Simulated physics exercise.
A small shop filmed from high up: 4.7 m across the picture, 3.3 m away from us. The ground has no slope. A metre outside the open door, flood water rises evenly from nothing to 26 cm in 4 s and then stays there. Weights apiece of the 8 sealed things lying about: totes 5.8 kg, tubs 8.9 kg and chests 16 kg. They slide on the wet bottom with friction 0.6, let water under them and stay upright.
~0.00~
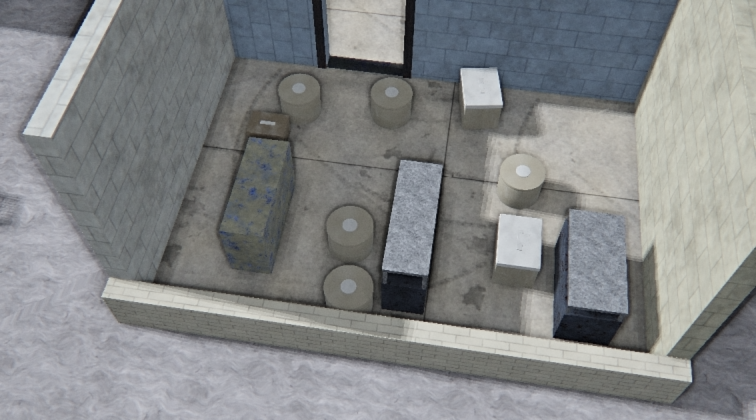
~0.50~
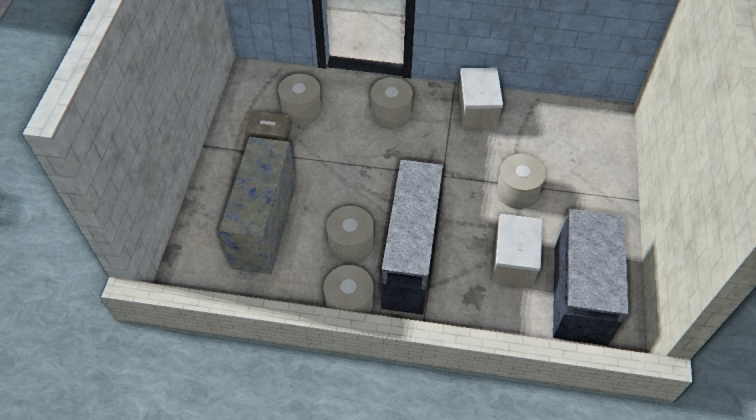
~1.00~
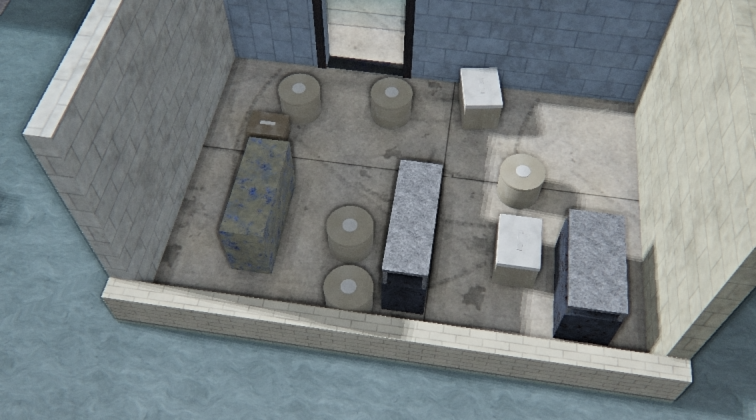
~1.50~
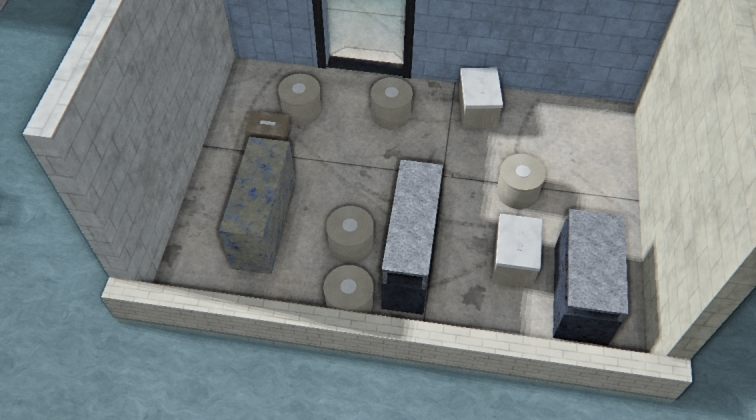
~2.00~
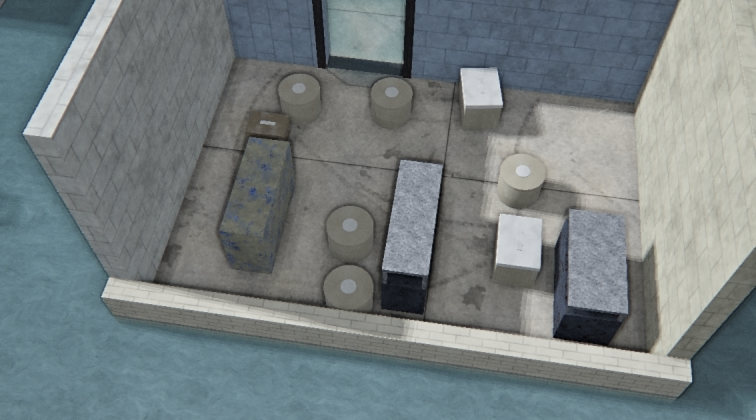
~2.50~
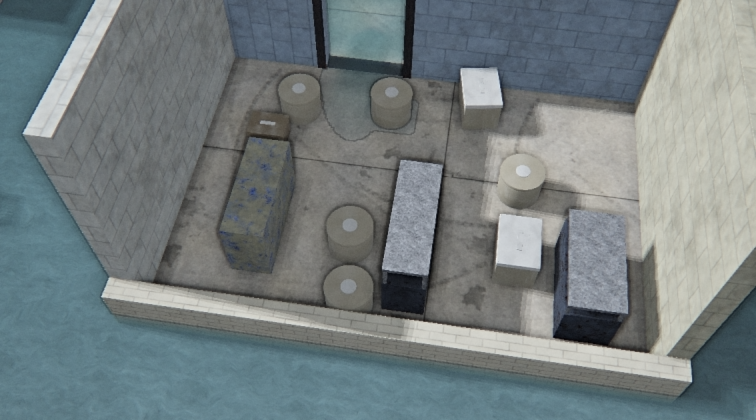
At the start, a small walled room seen from above holds round tubs, pale boxes and long chests on a dry floor, with grey ground outside. Bluish water then covers the ground outside and shows in the doorway, and finally a shallow patch spreads inside around the nearest tubs, while every object stays still.
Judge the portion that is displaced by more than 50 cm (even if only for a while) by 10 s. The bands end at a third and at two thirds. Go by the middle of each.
That comes to from one to two thirds.
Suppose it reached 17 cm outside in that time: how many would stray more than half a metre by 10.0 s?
In that case 2 of them.
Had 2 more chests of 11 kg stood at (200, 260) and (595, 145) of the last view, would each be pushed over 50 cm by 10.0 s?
In that order: Under, under.
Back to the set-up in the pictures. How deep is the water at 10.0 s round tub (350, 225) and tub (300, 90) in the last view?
Roughly 16 and 9 cm.
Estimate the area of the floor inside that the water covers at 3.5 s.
Some 3.0 m2.
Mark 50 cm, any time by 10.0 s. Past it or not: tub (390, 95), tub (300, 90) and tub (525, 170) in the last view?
In that order: Past it, past it, short of it.
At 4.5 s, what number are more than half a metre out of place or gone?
1 of them.
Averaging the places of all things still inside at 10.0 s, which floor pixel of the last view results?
At about (384, 208).
After 3.5 s 0 of 8 are over 50 cm from their spots; 0 afloat.
After 4.5 s 1 of 8 are over 50 cm from their spots; 0 afloat.
After 7.0 s 4 of 8 are over 50 cm from their spots; 3 afloat.
After 10.0 s 3 of 8 are over 50 cm from their spots, and 4 have been at some point; 6 afloat.
